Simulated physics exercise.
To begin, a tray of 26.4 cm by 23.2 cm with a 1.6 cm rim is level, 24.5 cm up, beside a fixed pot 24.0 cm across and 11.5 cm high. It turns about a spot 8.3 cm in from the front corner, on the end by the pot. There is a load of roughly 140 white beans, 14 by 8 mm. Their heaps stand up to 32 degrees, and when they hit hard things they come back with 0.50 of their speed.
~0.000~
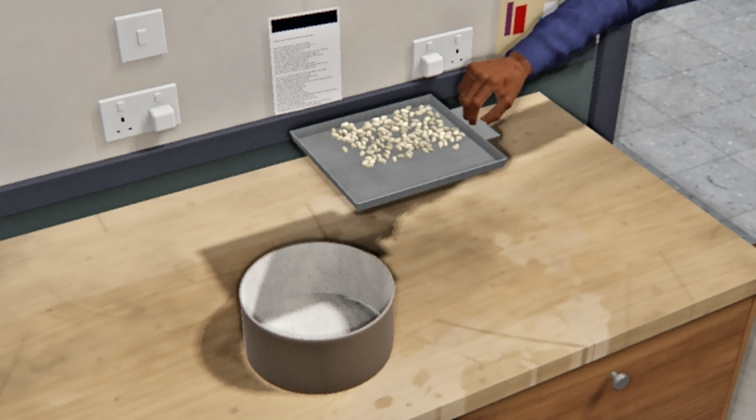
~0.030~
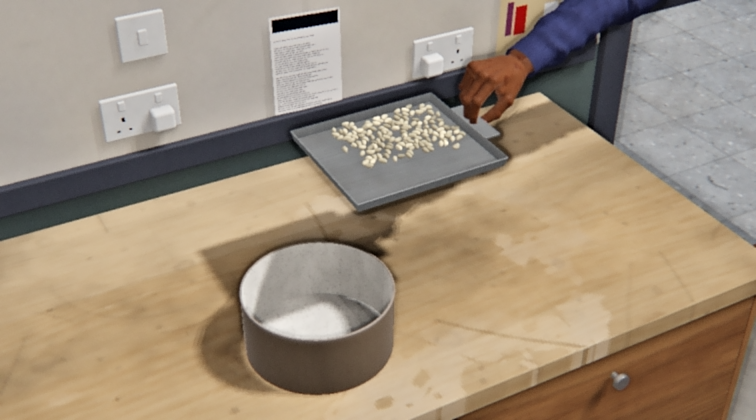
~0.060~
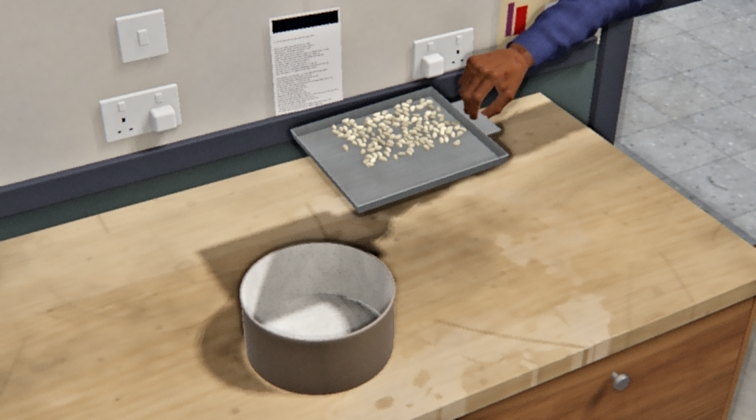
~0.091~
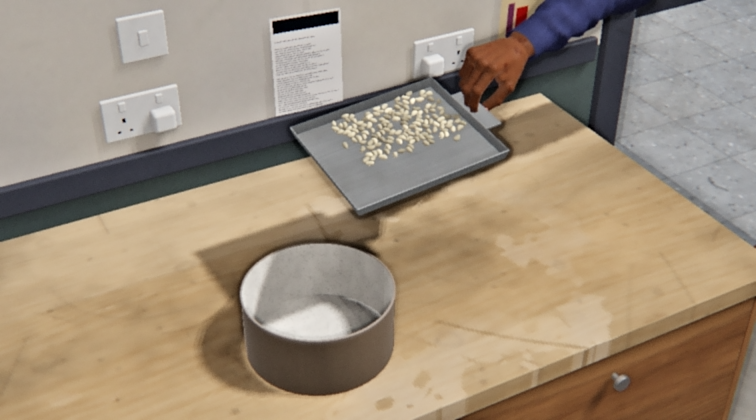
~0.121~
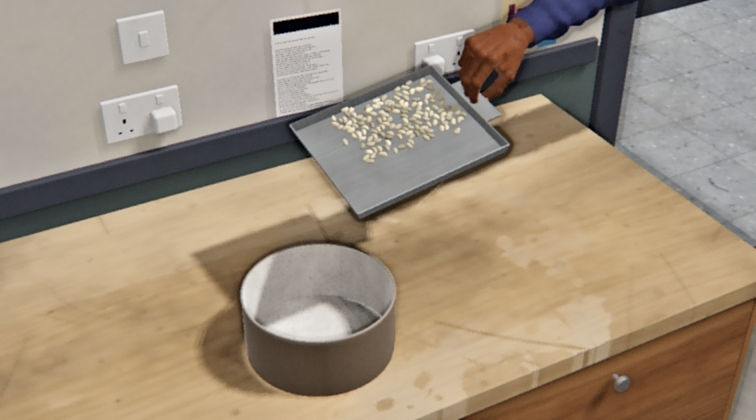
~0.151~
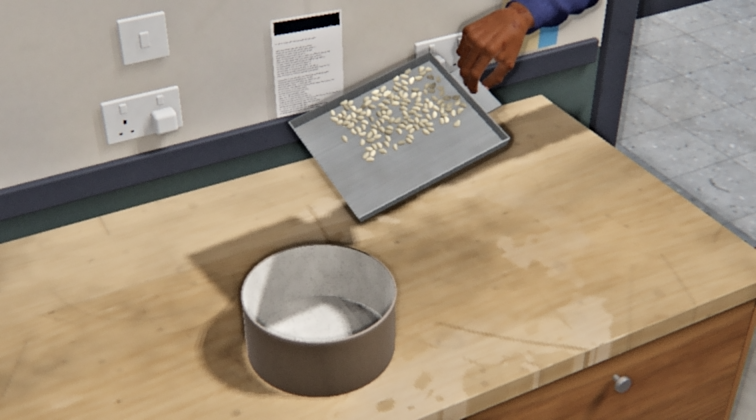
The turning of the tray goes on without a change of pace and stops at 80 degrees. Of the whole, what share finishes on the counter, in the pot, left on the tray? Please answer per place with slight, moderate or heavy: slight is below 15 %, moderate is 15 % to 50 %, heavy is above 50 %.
Per place: Counter slight, pot heavy, tray slight.
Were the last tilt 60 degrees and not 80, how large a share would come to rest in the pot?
It would land at about 80 percent.
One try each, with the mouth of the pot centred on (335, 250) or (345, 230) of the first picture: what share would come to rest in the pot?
Roughly 60 per cent, then 0 per cent.
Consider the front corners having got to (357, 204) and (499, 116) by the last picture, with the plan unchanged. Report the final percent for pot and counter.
Per cent by place - pot 10, counter 85.
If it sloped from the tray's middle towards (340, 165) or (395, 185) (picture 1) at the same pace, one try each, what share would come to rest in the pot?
About 10 per cent on the first try and 65 per cent on the second.
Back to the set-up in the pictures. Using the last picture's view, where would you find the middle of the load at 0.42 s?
Estimated load position: Around (363, 136).
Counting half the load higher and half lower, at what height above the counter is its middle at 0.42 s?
Median height: Approx. 34 cm.
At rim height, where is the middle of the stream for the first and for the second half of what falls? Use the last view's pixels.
Roughly (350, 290) to start, and after that (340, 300).
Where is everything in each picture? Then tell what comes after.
Tray tilt 0 degrees, front corners at (358, 202) and (504, 158); middle of the pieces at (404, 136); pot at (317, 287), in the first picture.
Tray tilt 1 degrees, front corners at (359, 203) and (505, 157); middle of the pieces at (405, 136), in the second picture.
Tray tilt 3 degrees, front corners at (359, 204) and (505, 154), lowest corner left front; middle of the pieces at (405, 132), in the third picture.
Tray tilt 7 degrees, front corners at (359, 207) and (505, 150), lowest corner left front; middle of the pieces at (405, 127), in the fourth picture.
Tray tilt 13 degrees, front corners at (359, 211) and (506, 144), lowest corner left front; middle of the pieces at (405, 121), in the fifth picture.
Tray tilt 19 degrees, front corners at (360, 215) and (506, 138), lowest corner left front; middle of the pieces at (404, 114); pot at (319, 290). Its pace works out near 210 degrees a second, in the sixth picture.
Then, at 0.31 s, tilt 52 degrees; the tray holds 100 %, the pot 0 %.
After 0.42 s, tilt 74 degrees; the tray holds 100 %, the pot 0 %.
Then, at 0.65 s, tilt 80 degrees; the tray holds 0 %, the pot 90 %.
By 1.7 s all is still; counter 5 %, pot 95 %, tray 0 %.
